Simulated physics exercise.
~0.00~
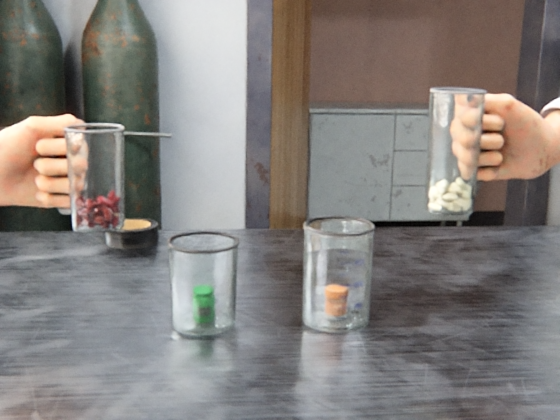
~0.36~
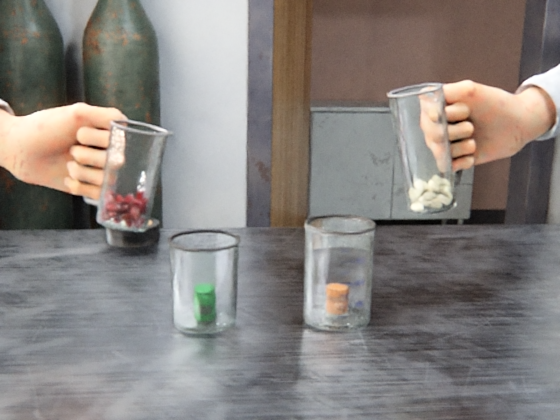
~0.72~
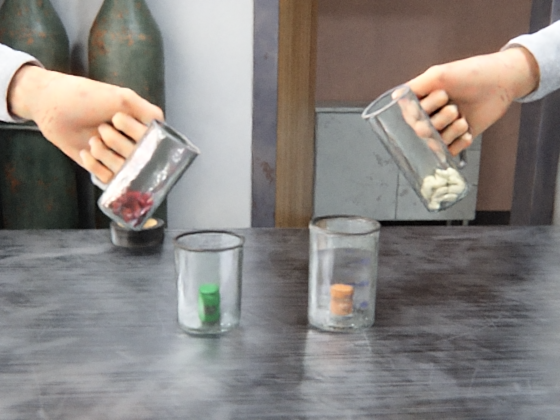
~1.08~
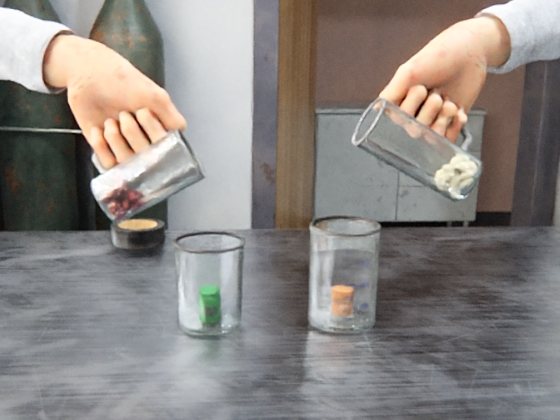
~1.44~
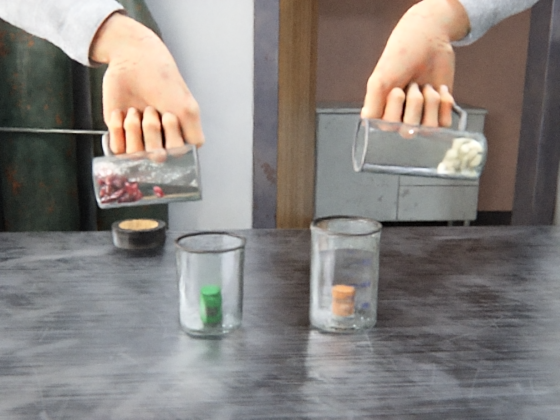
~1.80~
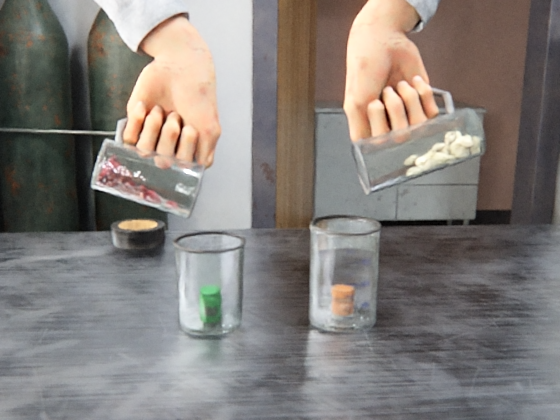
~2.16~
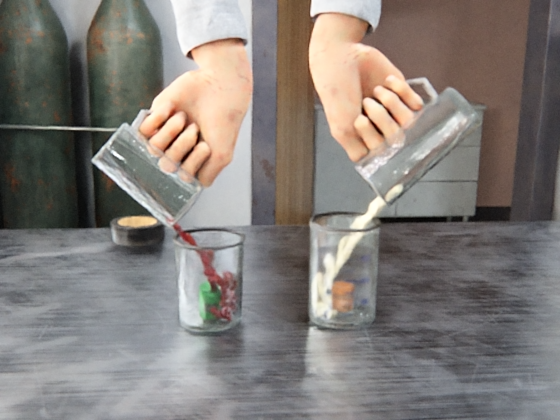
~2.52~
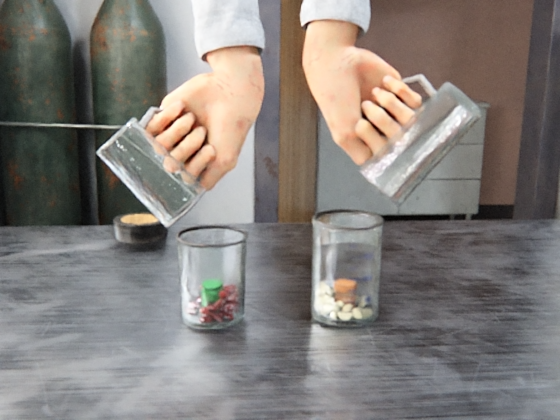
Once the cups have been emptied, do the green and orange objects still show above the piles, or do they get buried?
Both still show. The green one on the left and the orange one on the right each stick up above the pieces poured around them.
